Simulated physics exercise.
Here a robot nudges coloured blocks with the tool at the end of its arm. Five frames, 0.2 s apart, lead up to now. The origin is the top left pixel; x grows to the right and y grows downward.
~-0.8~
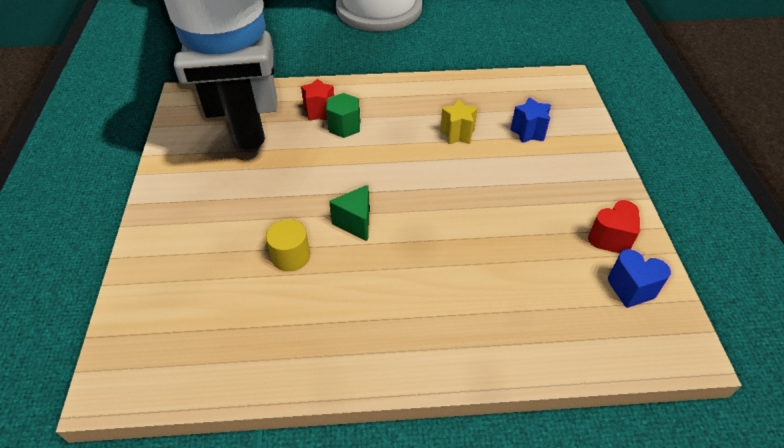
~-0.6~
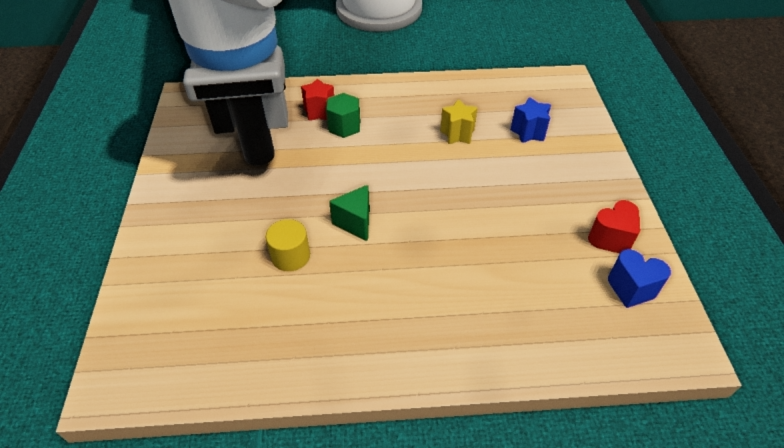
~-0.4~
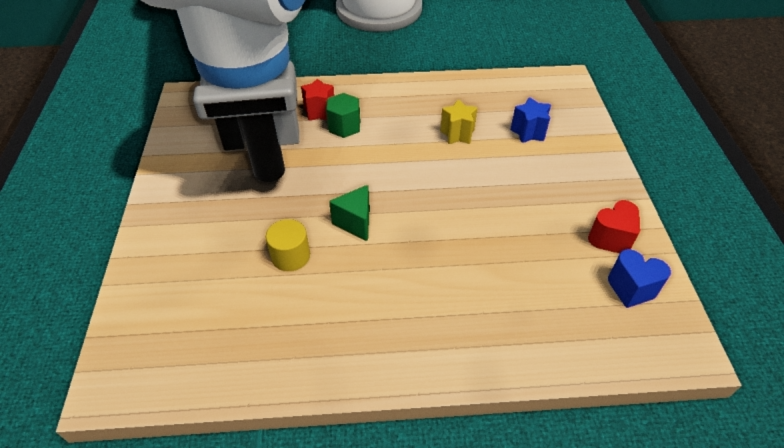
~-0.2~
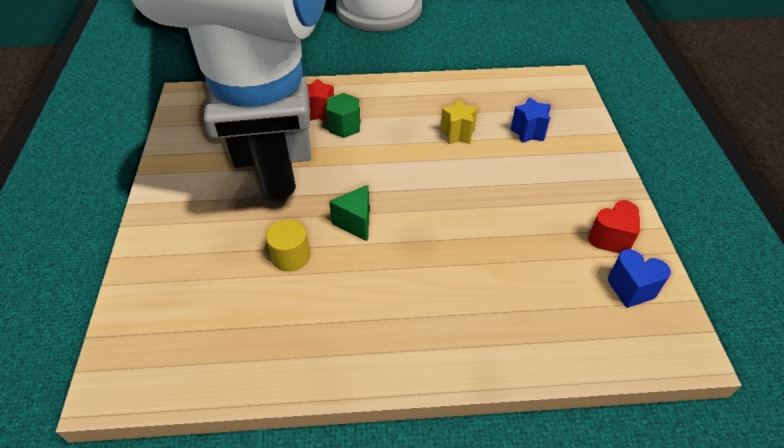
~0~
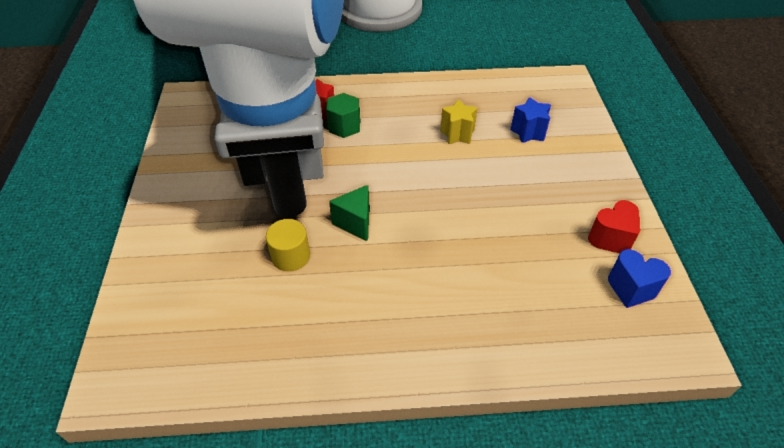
On a wooden board edged by green cloth, a robot arm moved its black tool steadily toward the viewer and slightly right, drawing close behind the yellow cylinder, while all the coloured blocks stayed still.
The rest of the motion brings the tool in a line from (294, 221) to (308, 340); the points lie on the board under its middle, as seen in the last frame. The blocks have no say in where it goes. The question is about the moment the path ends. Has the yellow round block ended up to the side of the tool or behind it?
Going by the path, yes.
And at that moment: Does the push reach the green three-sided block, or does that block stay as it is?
It is untouched.
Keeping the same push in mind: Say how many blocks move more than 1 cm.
Here I'd predict a lone block moving more than 1 cm.
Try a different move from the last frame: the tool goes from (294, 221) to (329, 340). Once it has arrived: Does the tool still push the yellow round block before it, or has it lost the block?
The tool has moved past the yellow round block by the time the path ends.
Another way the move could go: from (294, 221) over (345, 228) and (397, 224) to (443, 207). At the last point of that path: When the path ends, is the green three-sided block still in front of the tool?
Yes, it checks out.
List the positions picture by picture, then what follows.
Tool's lower end at (250, 140); yellow round block at (286, 233); green three-sided block at (354, 201), in the first frame.
Tool at (260, 156); blocks still, in the second frame.
Tool at (270, 172); blocks still, in the third frame.
Tool at (280, 188); blocks still, in the fourth frame.
Tool at (291, 206); yellow round block at (286, 233); green three-sided block at (354, 201), in the fifth frame.
On the path given first. One third of the way, tool at (294, 242); yellow round block at (283, 265).
Two thirds of the way, tool at (299, 282); yellow round block at (272, 305).
At the end, tool at (305, 326); yellow round block at (261, 333); green three-sided block still.
